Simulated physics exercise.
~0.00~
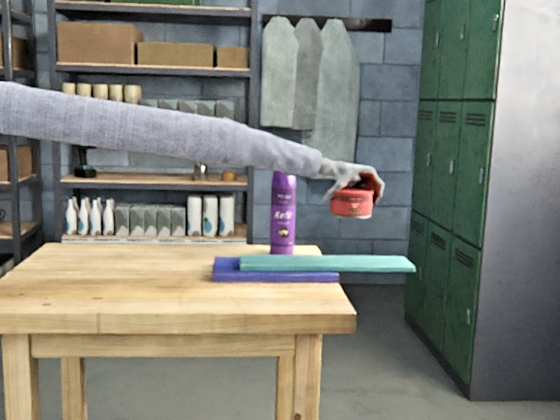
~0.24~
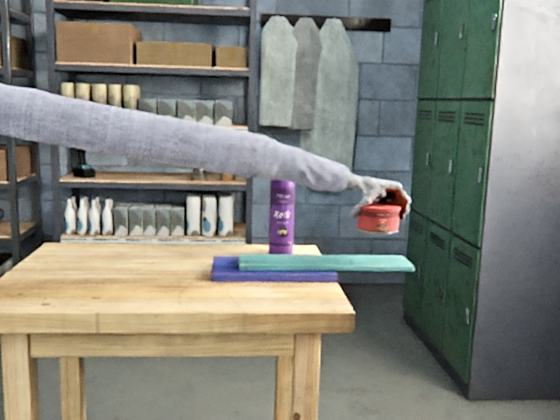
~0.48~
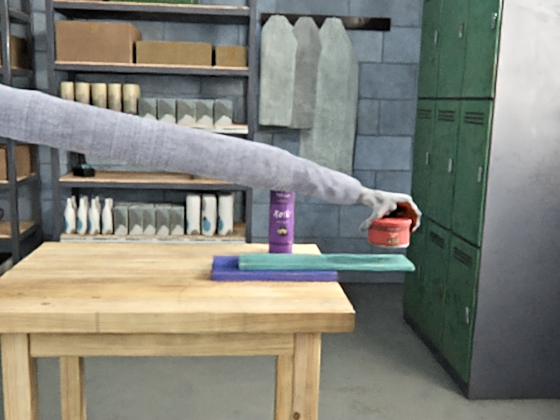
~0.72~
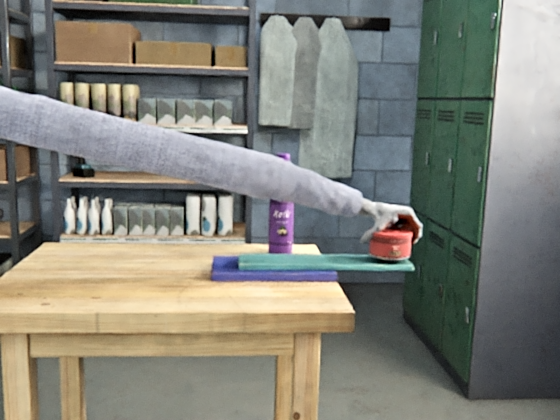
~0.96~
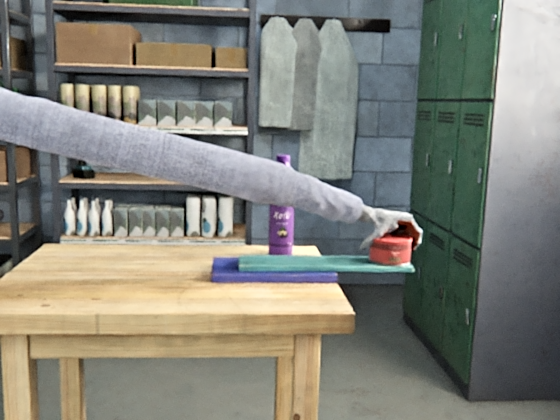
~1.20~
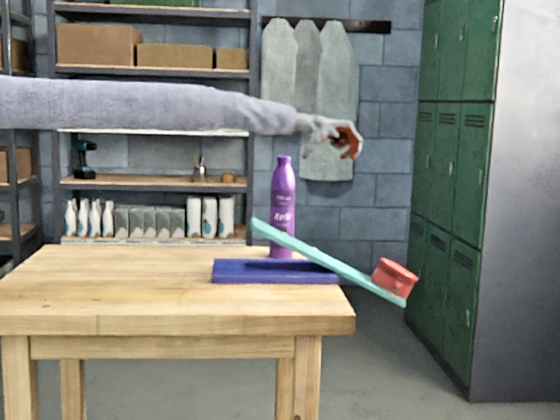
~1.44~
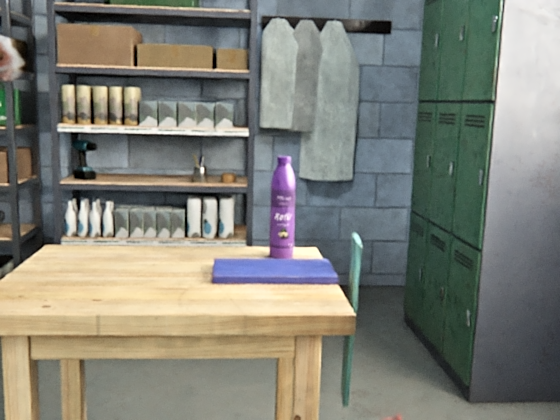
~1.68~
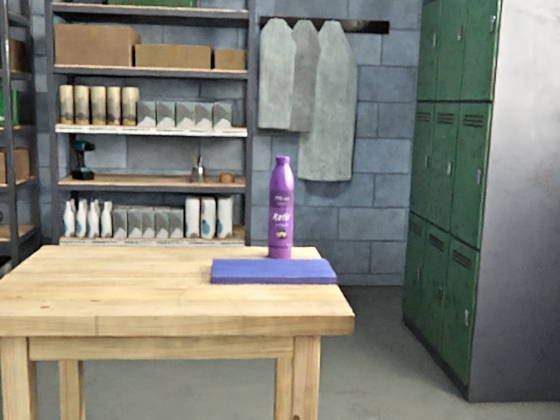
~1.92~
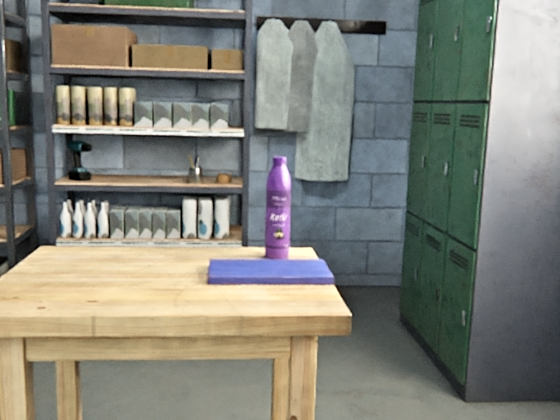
A red tub, held in a gloved hand, moves right and down toward the overhanging end of a turquoise plank on a wooden table, where a blue slab and a purple bottle also stand. The hand lowers the tub onto the plank's far end, then lets go and draws back. At once the plank tilts steeply down to the right, carrying the tub with it. The plank drops upright past the table's edge, and both fall out of sight. The slab and bottle remain in place on the table.
